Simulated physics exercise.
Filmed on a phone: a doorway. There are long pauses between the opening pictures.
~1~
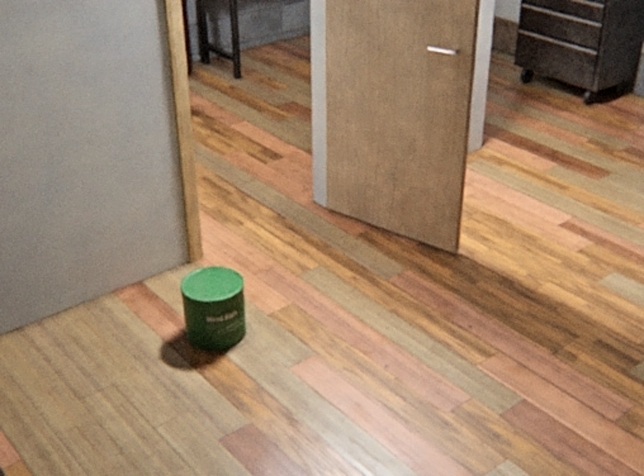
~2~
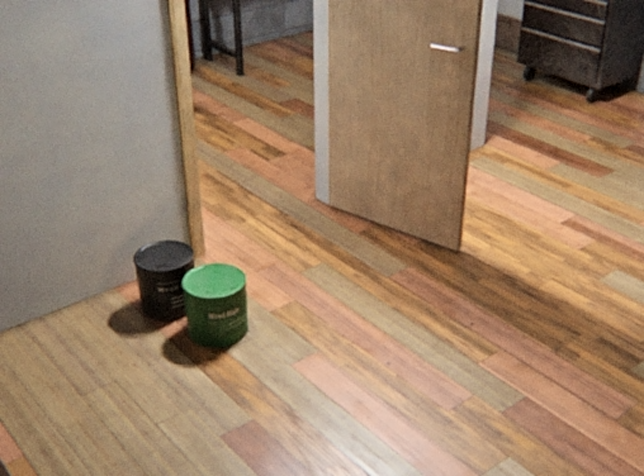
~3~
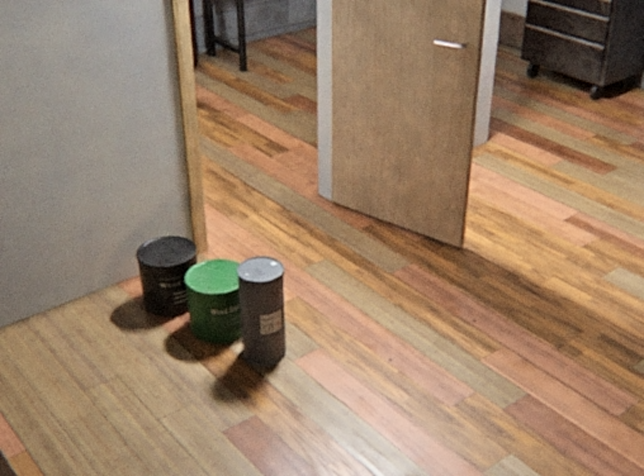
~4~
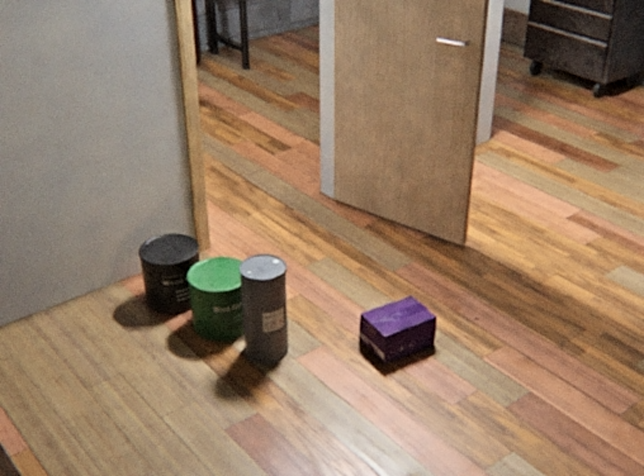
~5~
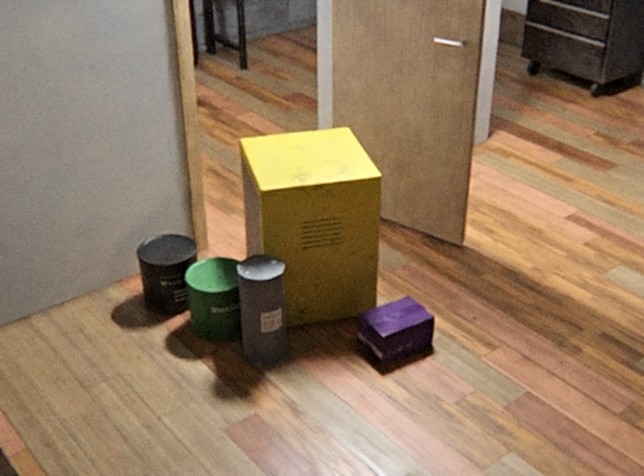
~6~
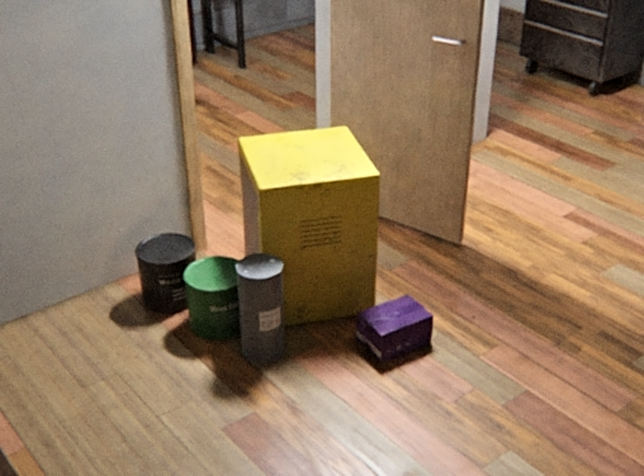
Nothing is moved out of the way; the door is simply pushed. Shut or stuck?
Outcome: The door is blocked.
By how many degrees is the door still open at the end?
About 60°.
Then, 0.40 s later than the last frame, door 96° open.
Then, 0.80 s later than the last frame, door 78° open.
Then, 1.00 s later than the last frame, door 68° open.
When it is over, door 61° open; all 5 as before. End places, in pixels of the last picture, yellow appliance near (307, 226).
